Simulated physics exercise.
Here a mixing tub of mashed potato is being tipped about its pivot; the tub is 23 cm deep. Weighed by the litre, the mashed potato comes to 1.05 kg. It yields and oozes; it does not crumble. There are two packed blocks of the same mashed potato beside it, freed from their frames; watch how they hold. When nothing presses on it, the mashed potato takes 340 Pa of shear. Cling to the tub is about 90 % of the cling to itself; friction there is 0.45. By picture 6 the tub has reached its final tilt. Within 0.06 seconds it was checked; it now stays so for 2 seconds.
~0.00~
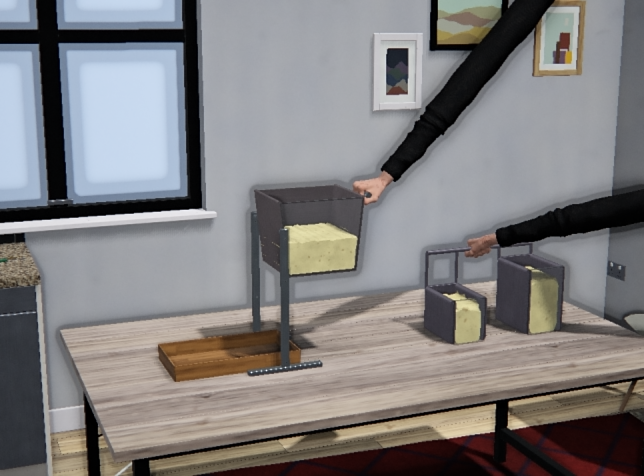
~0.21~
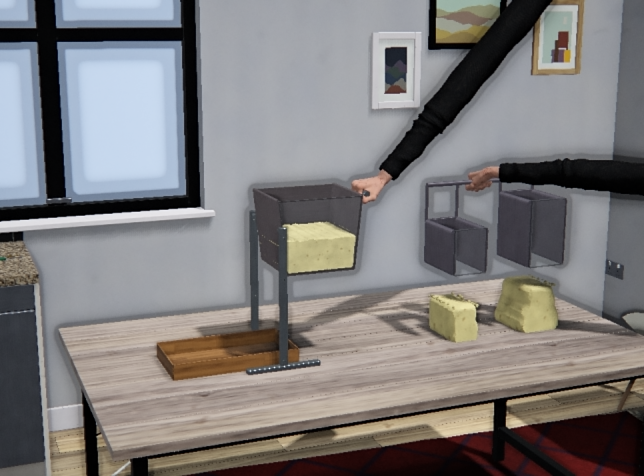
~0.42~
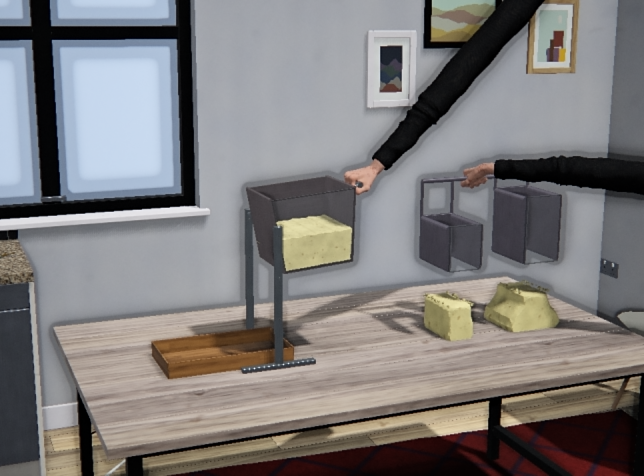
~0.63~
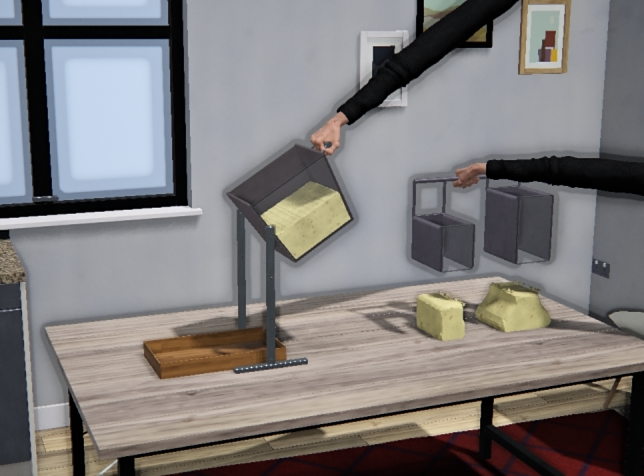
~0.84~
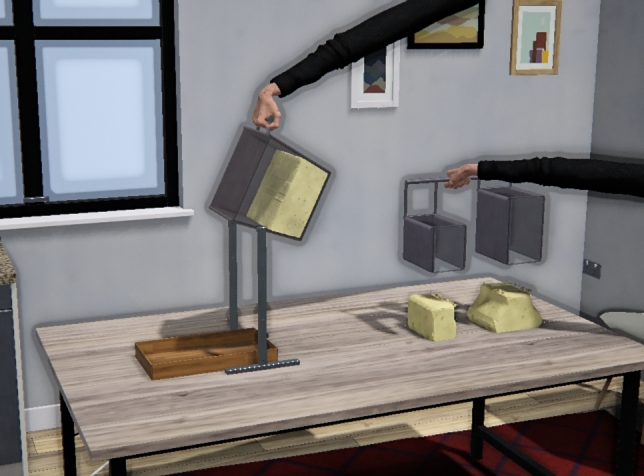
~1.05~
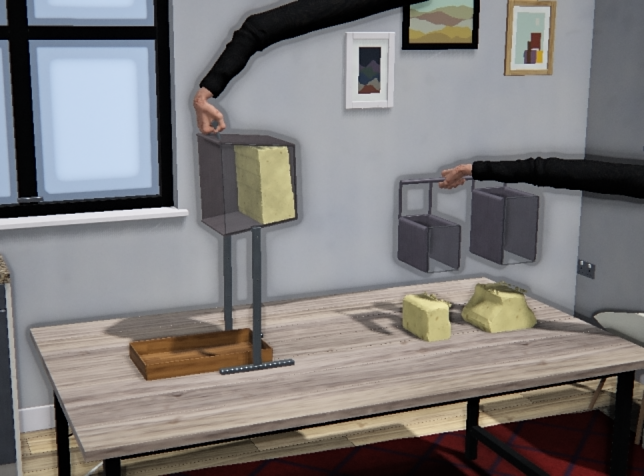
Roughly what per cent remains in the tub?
About 67 %.
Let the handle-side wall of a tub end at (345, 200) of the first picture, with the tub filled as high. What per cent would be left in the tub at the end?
Near 100 per cent.
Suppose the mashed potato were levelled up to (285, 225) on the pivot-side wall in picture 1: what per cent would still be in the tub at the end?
Then roughly 45 %.
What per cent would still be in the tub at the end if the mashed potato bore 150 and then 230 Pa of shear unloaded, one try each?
Result: 50 % for the first case, 60 % for the second.
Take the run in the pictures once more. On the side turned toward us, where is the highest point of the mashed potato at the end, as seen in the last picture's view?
The highest point sits at around (277, 198).
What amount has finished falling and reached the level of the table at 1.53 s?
I'd say about 0 per cent of it.
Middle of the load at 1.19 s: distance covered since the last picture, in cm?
Displacement noted: Approx. 6 cm... about that.
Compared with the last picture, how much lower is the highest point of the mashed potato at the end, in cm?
15 cm.
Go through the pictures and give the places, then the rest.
The first picture shows handle-side rim at (362, 197), tilt 0 degrees; crest of the mashed potato at (357, 237); block heights 12 cm, 19 cm (left to right).
The second picture shows handle-side rim at (361, 195), tilt 0 degrees; crest of the mashed potato at (355, 235); block heights 12 cm, 16 cm (left to right).
The third picture shows handle-side rim at (353, 188), tilt 5 degrees; crest of the mashed potato at (349, 229); block heights 12 cm, 13 cm (left to right).
The fourth picture shows handle-side rim at (322, 155), tilt 32 degrees; crest of the mashed potato at (336, 193); block heights 12 cm, 13 cm (left to right).
The fifth picture shows handle-side rim at (269, 137), tilt 64 degrees; crest of the mashed potato at (305, 160); block heights 12 cm, 13 cm (left to right).
The sixth picture shows handle-side rim at (220, 145), tilt 92 degrees; crest of the mashed potato at (268, 149); block heights 12 cm, 13 cm (left to right).
After 1.19 s, the tub is at 92 degrees and holds 100 %.
After 1.36 s, the tub is at 92 degrees and holds 85 %.
After 1.53 s, the tub is at 92 degrees and holds 67 %.
After 1.70 s, the tub is at 92 degrees and holds 67 %.
After 3.05 s, the tub is at 92 degrees and holds 67 %.
